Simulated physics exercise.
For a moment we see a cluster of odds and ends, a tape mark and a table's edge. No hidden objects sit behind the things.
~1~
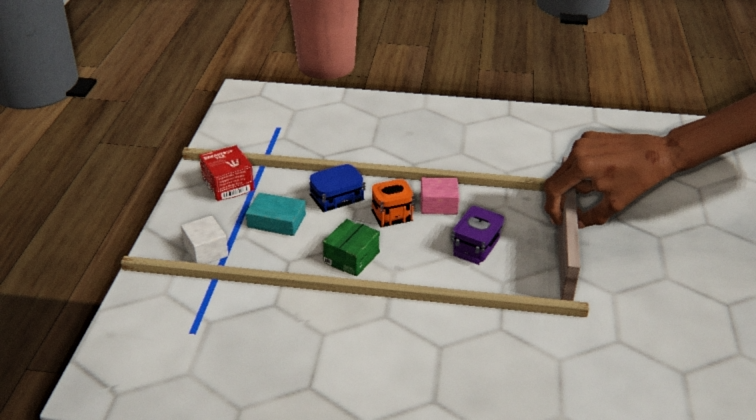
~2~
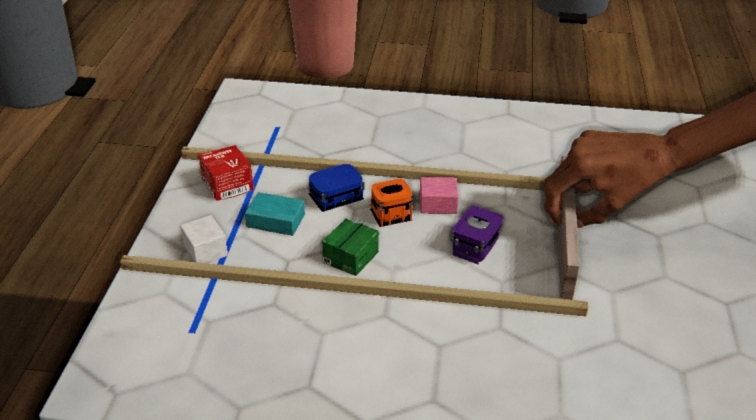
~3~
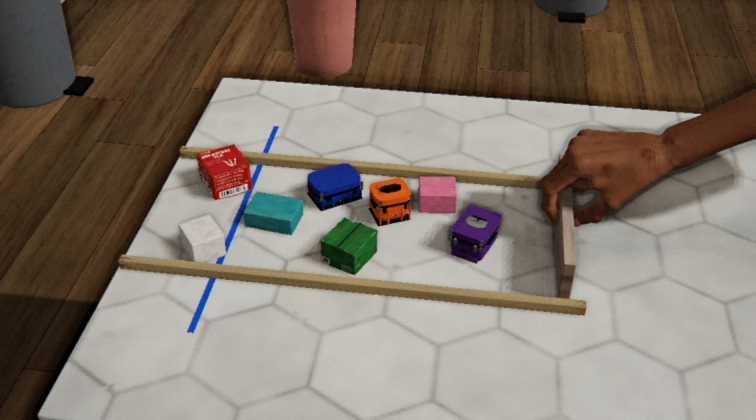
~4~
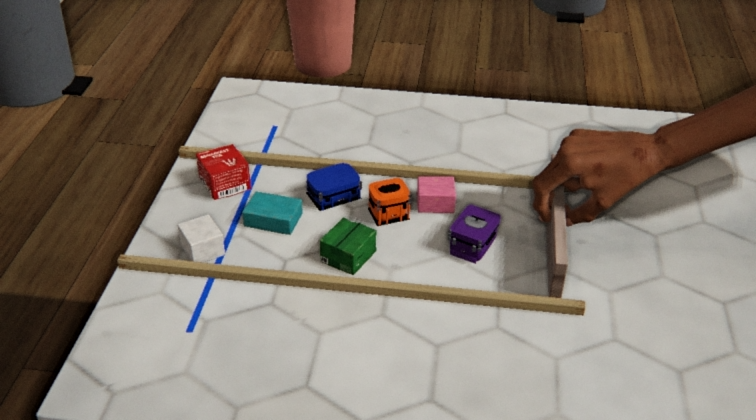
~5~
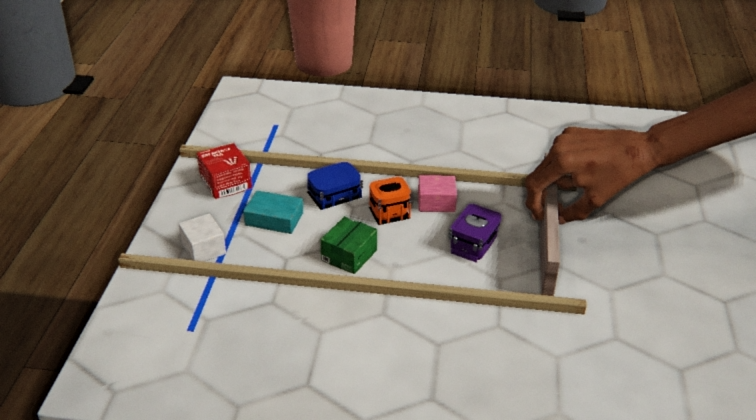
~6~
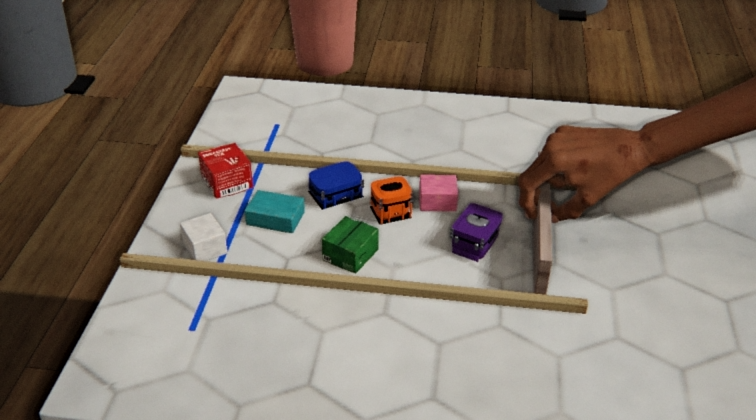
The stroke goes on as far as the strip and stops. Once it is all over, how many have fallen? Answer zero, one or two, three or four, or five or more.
When it is over, one or two have fallen.
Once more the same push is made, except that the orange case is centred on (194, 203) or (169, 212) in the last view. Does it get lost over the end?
In order, the object goes off, then goes off.
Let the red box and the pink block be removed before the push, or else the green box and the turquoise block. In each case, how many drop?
The number fallen is 0, and in the other try 1.
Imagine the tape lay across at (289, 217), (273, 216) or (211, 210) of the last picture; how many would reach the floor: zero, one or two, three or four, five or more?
So, taking them in turn, I'd give none at all; none at all; three or four.
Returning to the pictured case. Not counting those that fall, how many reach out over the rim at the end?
Counting them gives 1.
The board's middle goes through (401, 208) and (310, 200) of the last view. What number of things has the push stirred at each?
In order, the tallies are 4 and 7.
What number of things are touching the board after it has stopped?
It's 3.
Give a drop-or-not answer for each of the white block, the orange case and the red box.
So the white block remains aboard, then the orange case remains aboard, and finally the red box falls away.
Soon after, none off yet; red box at rest near (226, 171); white block at rest near (204, 238); turquoise block at rest near (275, 212).
Then, none off yet; red box moving near (220, 171); white block at rest near (204, 238); turquoise block moved a little near (258, 216).
At rest, the number that fall off is one or two; fallen, red box.
